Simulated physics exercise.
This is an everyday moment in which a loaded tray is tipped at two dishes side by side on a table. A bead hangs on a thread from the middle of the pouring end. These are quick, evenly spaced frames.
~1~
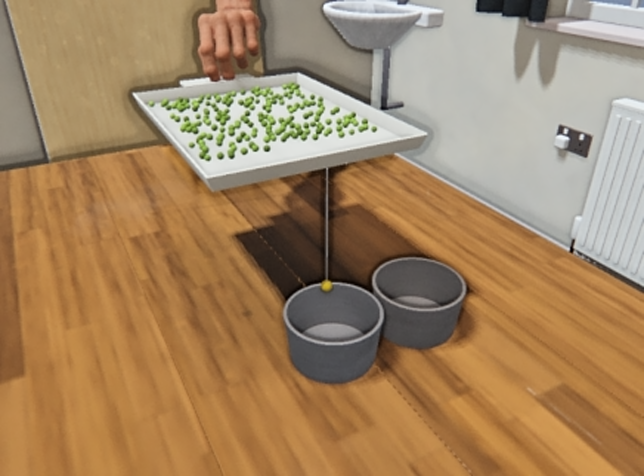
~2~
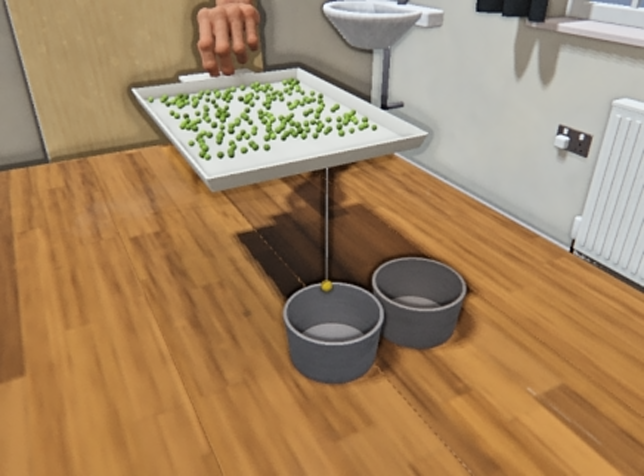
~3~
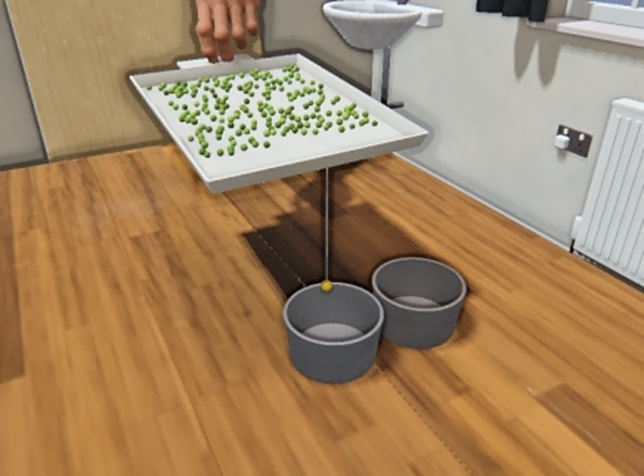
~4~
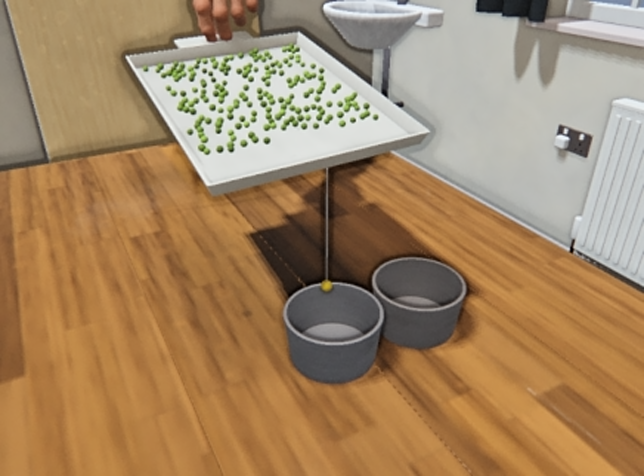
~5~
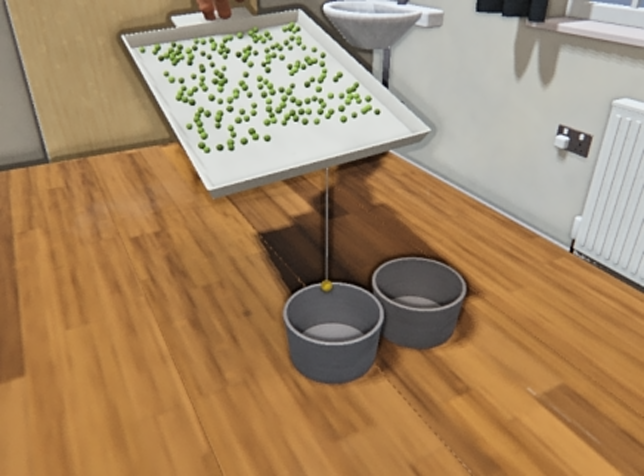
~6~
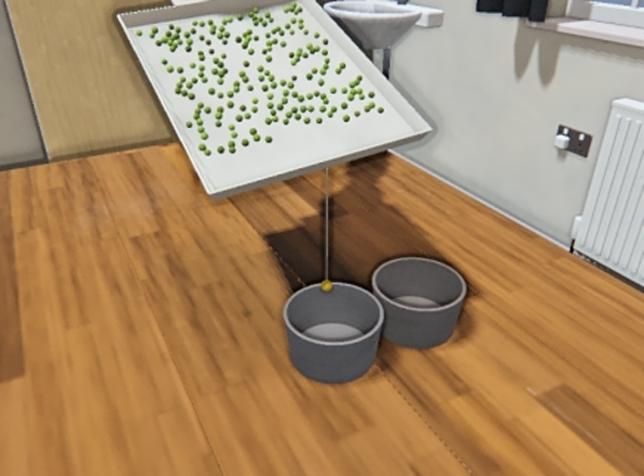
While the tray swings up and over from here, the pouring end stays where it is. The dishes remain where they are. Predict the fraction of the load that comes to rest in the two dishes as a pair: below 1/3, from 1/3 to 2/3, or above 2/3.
Below 1/3.
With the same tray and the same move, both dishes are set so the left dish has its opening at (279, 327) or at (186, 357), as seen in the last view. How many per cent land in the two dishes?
50 and 60 in a hundred.
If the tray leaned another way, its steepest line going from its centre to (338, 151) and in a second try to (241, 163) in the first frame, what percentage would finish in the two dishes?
It comes to about 80 per cent the first time and about 0 per cent the second.
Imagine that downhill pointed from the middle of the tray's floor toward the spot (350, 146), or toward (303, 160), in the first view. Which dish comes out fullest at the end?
Case 1 - the one at right; case 2 - the one at left.
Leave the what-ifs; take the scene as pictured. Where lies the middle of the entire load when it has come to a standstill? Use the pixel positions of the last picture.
Near (270, 408).
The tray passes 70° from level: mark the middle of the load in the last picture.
Somewhere about (270, 237).
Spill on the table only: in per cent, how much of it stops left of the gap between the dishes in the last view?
Near 90 in a hundred.
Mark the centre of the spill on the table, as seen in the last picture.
Approximately (265, 425).
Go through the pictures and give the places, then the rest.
The first picture shows corners of the pouring end at (211, 174) and (421, 133), level; middle of the load at (261, 115), dried peas; left dish at (358, 357); right dish at (445, 323); bead on its thread at (327, 286).
The second picture shows corners of the pouring end at (211, 175) and (421, 133), level; middle of the load at (261, 112).
The third picture shows corners of the pouring end at (211, 177) and (421, 131), tipped barely, lowest at the left corner; middle of the load at (260, 104).
The fourth picture shows corners of the pouring end at (212, 181) and (422, 130), tipped a little, lowest at the left corner; middle of the load at (260, 91).
The fifth picture shows corners of the pouring end at (212, 184) and (424, 128), tipped clearly, lowest at the left corner; middle of the load at (260, 79).
The sixth picture shows corners of the pouring end at (213, 188) and (425, 127), tipped clearly, lowest at the left corner; middle of the load at (261, 69), most on the move; left dish at (358, 357); right dish at (445, 323).
Soon after the last picture, tray tipped steeply; about a third on the tray; a stray few in the left dish; a small part outside both; about half in the air.
A little later, tray tipped past a quarter turn; a small part in the left dish; most outside both; a small part in the air.
Later still, tray tipped past a quarter turn; a small part in the left dish; most outside both.
At rest, tray tipped past a quarter turn; a small part in the left dish; none in the right dish; most outside both.
